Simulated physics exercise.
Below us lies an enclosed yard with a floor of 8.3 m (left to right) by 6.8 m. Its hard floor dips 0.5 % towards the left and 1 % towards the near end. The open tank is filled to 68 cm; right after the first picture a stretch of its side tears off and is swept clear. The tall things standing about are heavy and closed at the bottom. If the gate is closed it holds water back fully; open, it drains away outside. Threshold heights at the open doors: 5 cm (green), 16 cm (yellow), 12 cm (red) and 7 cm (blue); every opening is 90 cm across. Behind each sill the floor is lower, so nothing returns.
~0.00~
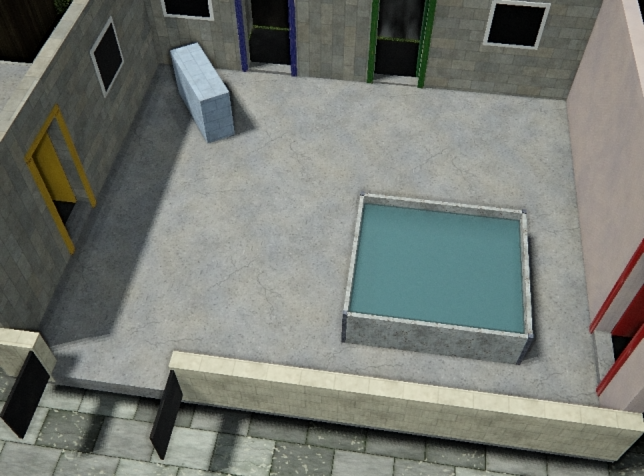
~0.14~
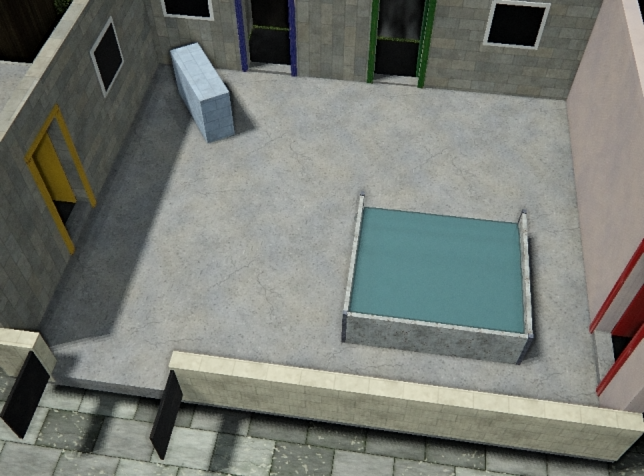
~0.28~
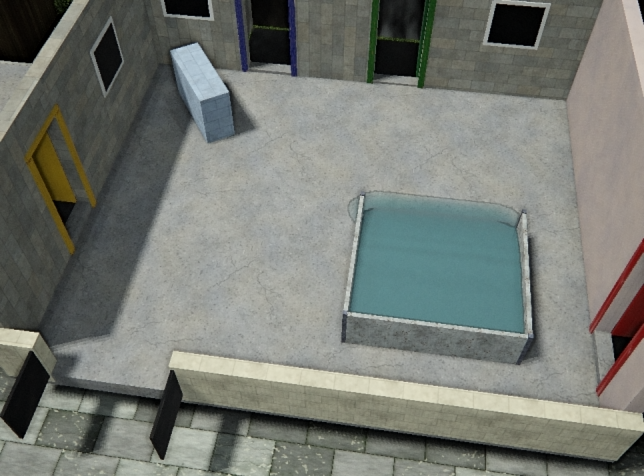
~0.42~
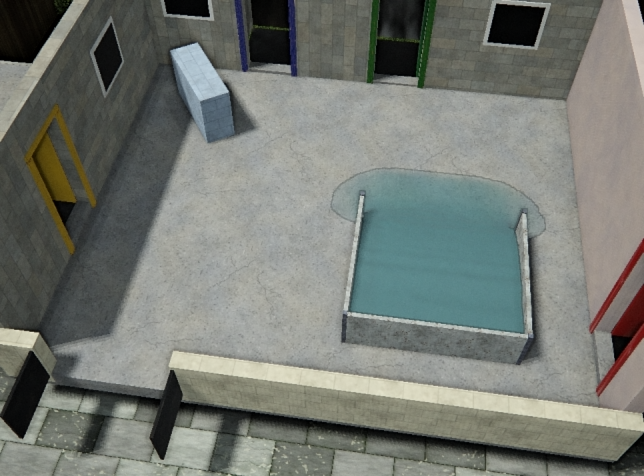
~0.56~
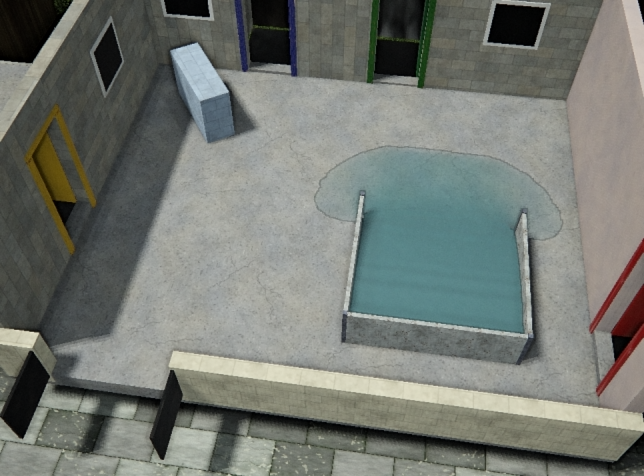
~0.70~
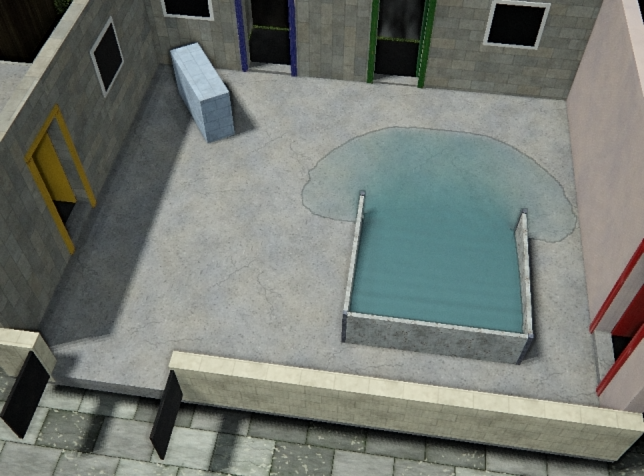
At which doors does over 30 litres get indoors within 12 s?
The water let in: At the green door it passes the limit; at the yellow door it stays under the limit; at the red door it keeps below the limit; at the blue door it exceeds the limit.
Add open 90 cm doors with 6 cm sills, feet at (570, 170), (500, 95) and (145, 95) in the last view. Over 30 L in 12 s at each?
In turn: Above, over, past it.
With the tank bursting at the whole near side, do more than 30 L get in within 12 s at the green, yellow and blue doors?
Then: Green below, yellow not over, blue below.
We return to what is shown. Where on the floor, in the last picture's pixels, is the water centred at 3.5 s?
Near (429, 165).
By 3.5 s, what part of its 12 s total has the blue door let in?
About 15 per cent.
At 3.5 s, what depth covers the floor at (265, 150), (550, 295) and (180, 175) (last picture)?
About 1, 0 and 0 cm.
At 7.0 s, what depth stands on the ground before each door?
Depths in cm: Green 7, yellow 2, red 4, blue 13.
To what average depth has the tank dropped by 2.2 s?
Roughly 24 cm on average.
After 1.4 s water covers 35 % of the floor and is deepest (34 cm) near (446, 95); green door 14 cm at the sill, 20 L in, yellow door not reached, red door not reached, blue door not reached.
After 2.2 s water covers 40 % of the floor and is deepest (42 cm) near (557, 106); green door 29 cm at the sill, 136 L in, yellow door not reached, red door not reached, blue door 7 cm at the sill, 0 L in.
After 3.5 s water covers 45 % of the floor and is deepest (27 cm) near (558, 112); green door 20 cm at the sill, 314 L in, yellow door not reached, red door not reached, blue door 11 cm at the sill, 11 L in.
After 7.0 s water covers 80 % of the floor and is deepest (19 cm) near (562, 428); green door 7 cm at the sill, 428 L in, yellow door 2 cm at the sill, 0 L in, red door 4 cm at the sill, 0 L in, blue door 13 cm at the sill, 37 L in.
After 12.0 s water covers 90 % of the floor and is deepest (14 cm) near (102, 290); green door 3 cm at the sill, 430 L in, yellow door 8 cm at the sill, 0 L in, red door 7 cm at the sill, 0 L in, blue door 4 cm at the sill, 70 L in.
